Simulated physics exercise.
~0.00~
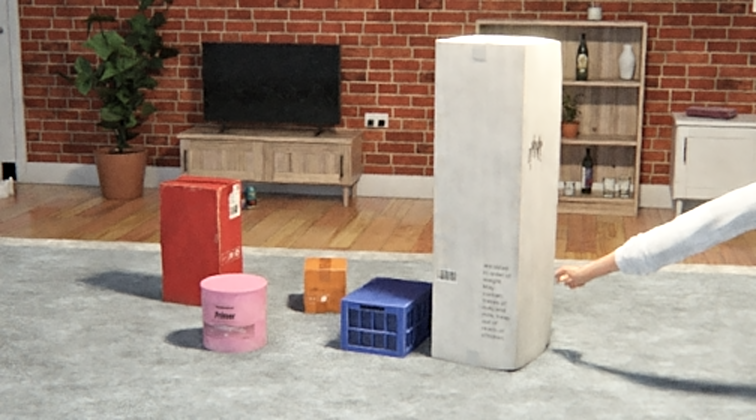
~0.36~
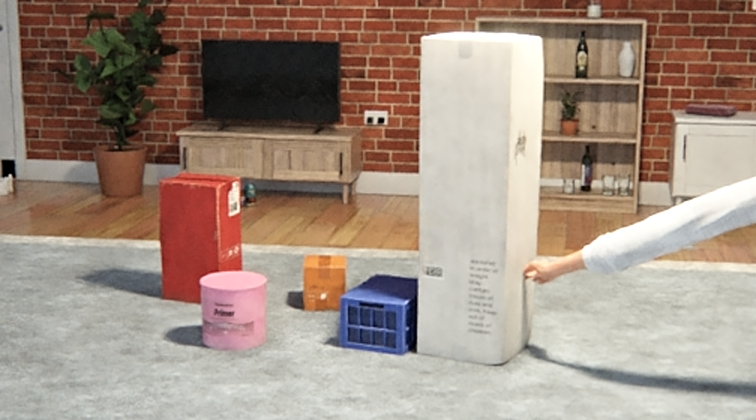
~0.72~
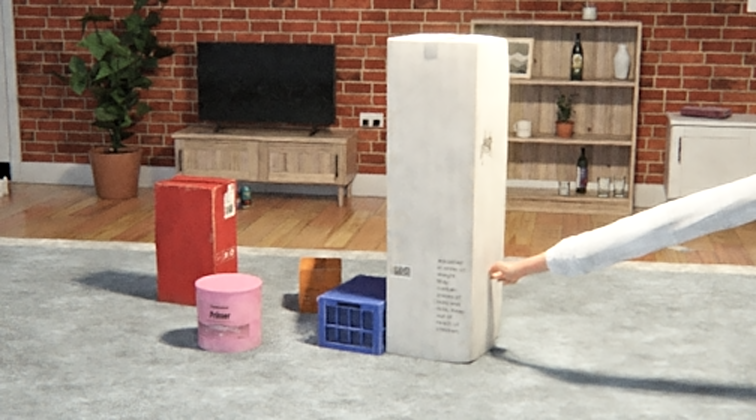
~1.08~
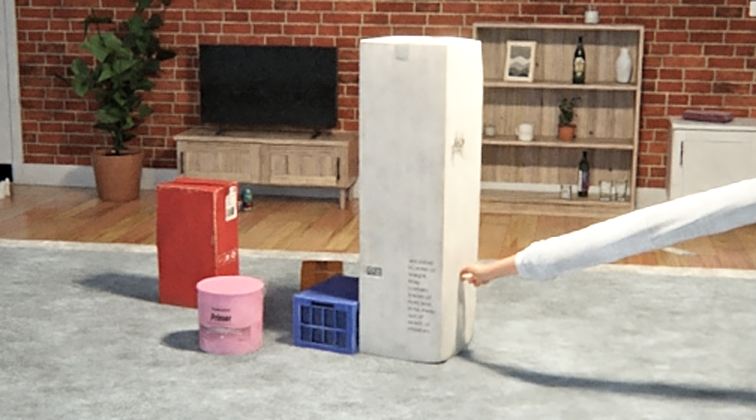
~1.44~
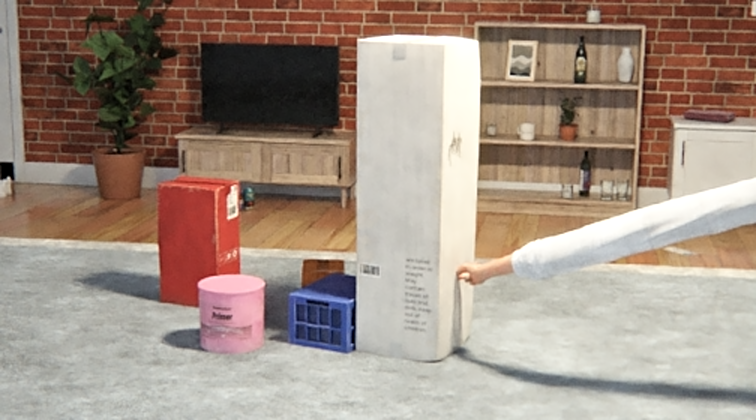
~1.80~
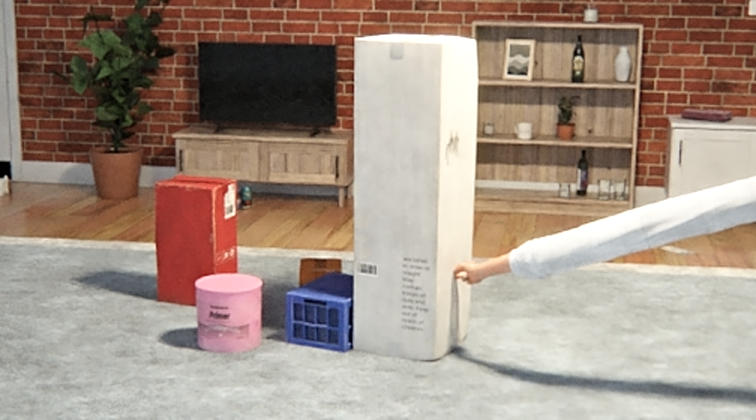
In a living room with a brick wall, a hand pushes a tall white box left across a gray carpet, and the box slides a blue crate along, partly hiding an orange box; the white box ends upright beside the crate, while a red box and pink pail stay put.
